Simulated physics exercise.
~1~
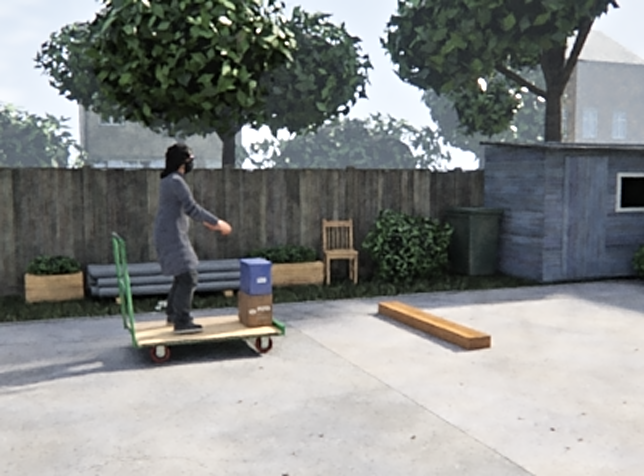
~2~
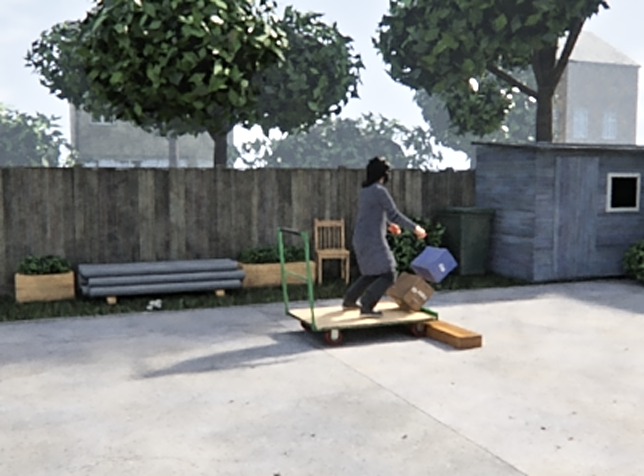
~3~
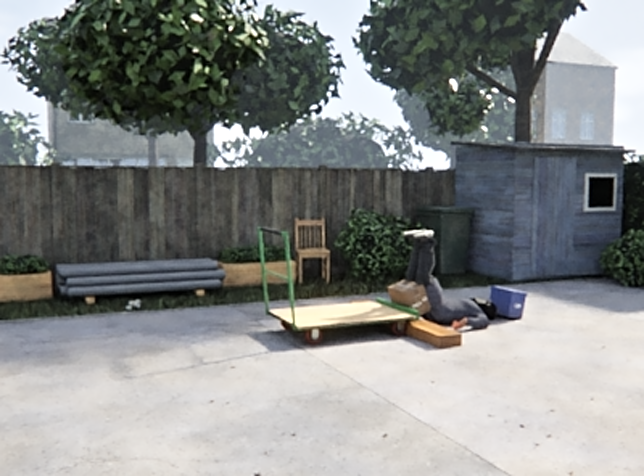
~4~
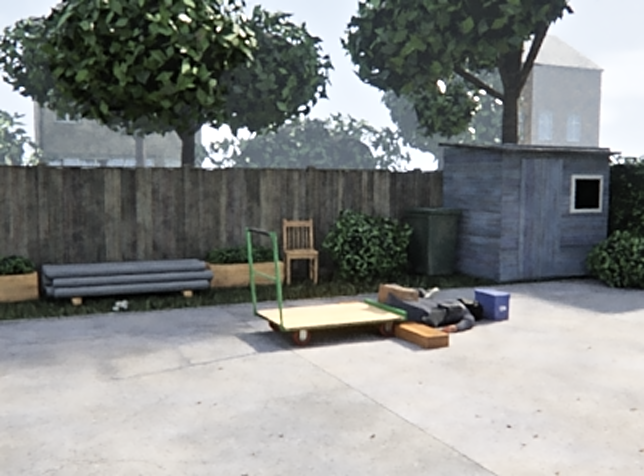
A trolley rolls right, stops against a wooden beam, and throws its rider and boxes off.
